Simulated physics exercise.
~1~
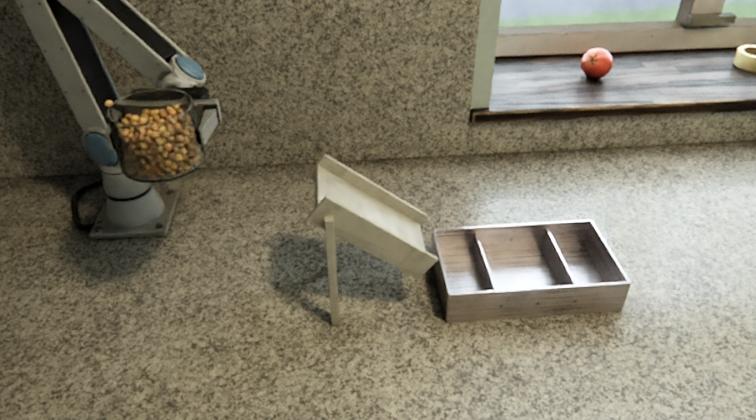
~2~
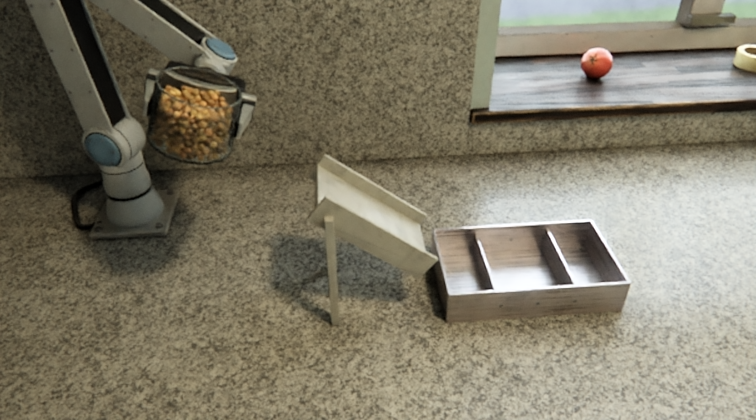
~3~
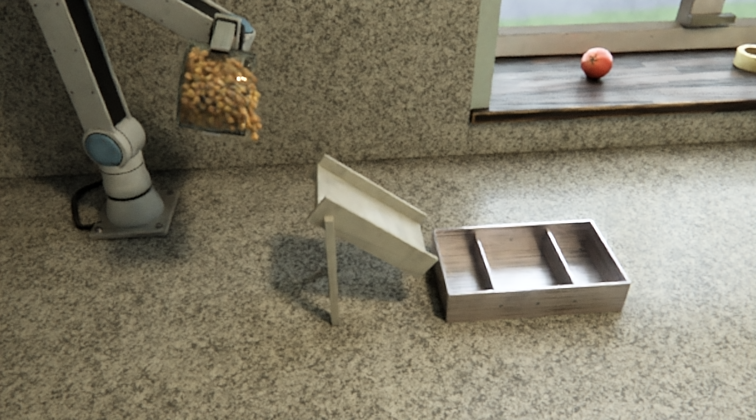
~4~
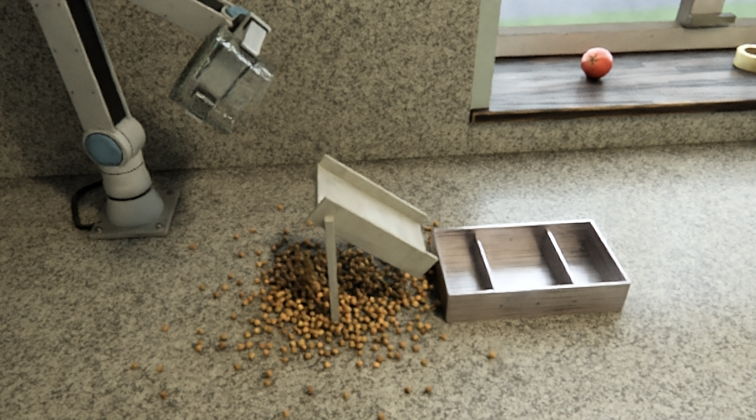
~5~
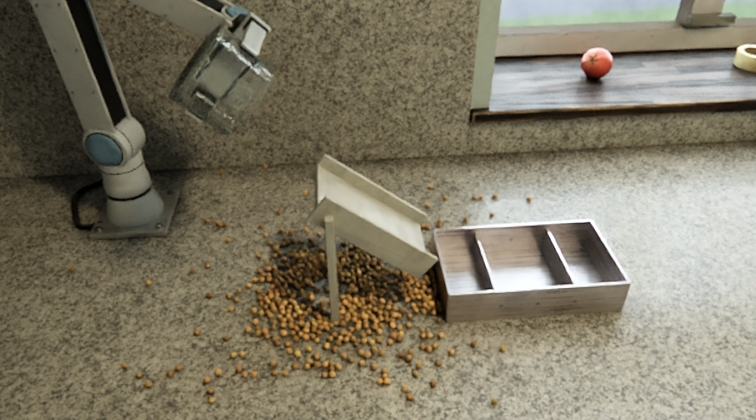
Chickpeas spilling from a clear container tipped by a robot arm, scattering around a small chute and leaving the divided wooden box empty.
